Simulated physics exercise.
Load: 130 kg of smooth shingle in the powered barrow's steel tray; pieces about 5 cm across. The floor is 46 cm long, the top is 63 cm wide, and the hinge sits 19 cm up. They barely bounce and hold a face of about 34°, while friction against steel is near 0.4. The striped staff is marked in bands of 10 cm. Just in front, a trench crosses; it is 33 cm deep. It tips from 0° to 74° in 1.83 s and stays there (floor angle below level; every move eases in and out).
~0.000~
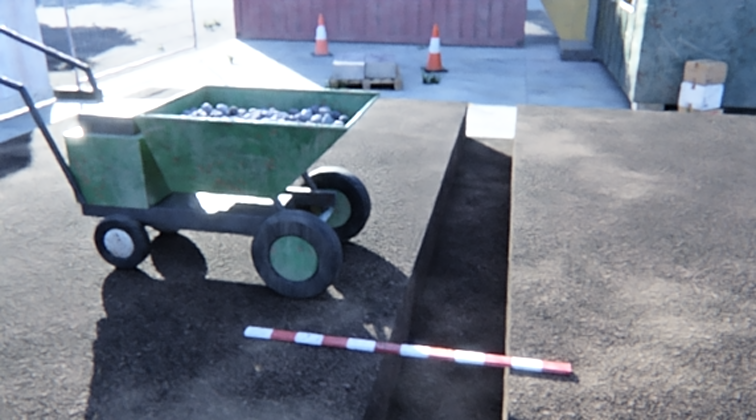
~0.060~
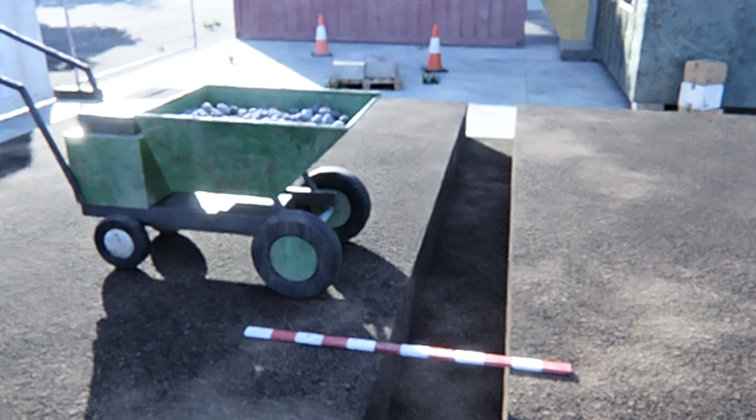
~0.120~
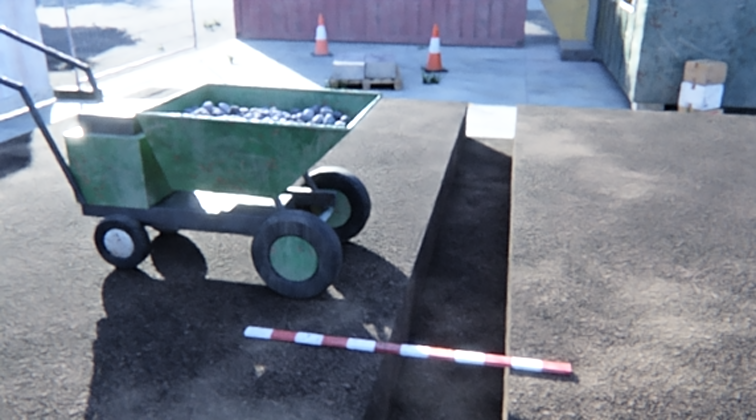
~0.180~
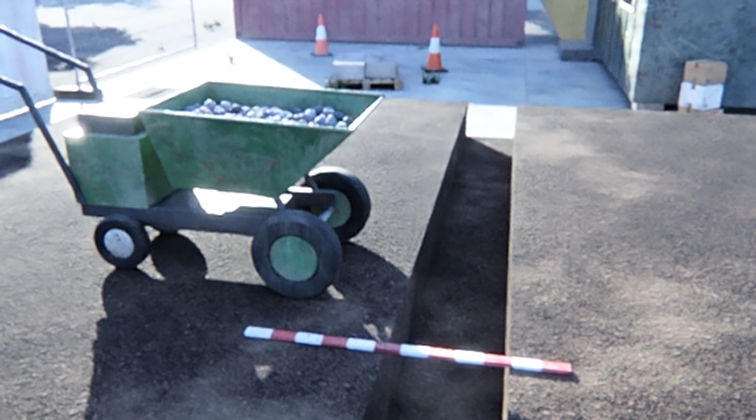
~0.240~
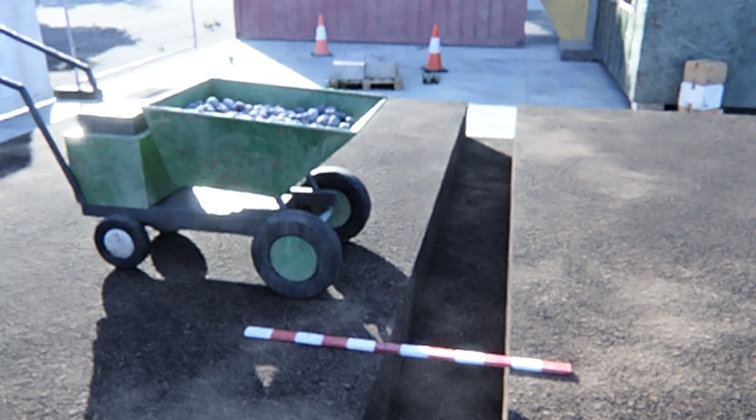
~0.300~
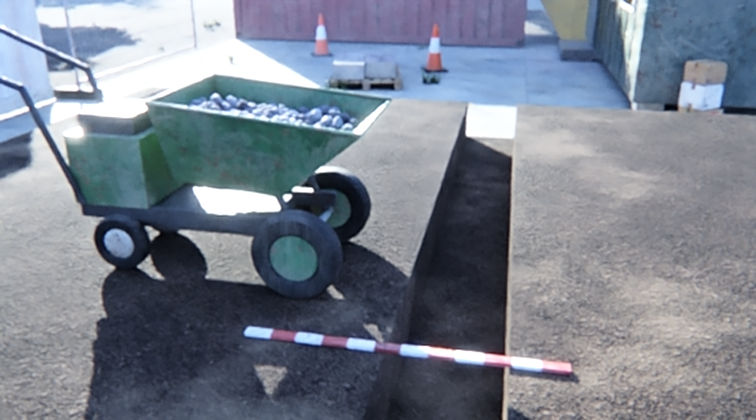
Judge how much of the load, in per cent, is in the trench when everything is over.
I judge it at about 86 per cent.
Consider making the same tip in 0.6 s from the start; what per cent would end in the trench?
That works out at about 65 in a hundred.
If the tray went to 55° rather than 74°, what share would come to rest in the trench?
In that case some 80 per cent.
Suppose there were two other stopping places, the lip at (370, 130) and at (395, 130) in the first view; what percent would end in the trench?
Near 60 and near 30 percent.
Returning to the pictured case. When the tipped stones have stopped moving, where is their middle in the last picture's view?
Centre estimate: Around (476, 333).
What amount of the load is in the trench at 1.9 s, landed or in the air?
Some 70 per cent.
After 1.4 s the floor is at 62°; 97 % in the tray, 3 % in the trench; the foremost stones are at (478, 245).
After 1.9 s the floor is at 74°; 19 % in the tray, 68 % in the trench, 13 % past the trench; the foremost stones are at (629, 297).
After 2.3 s the floor is at 74°; 1 % in the tray, 85 % in the trench, 14 % past the trench; the foremost stones are at (680, 307).
After 4.2 s the floor is at 74°; 0 % in the tray, 86 % in the trench, 14 % past the trench; the foremost stones are at (693, 317).
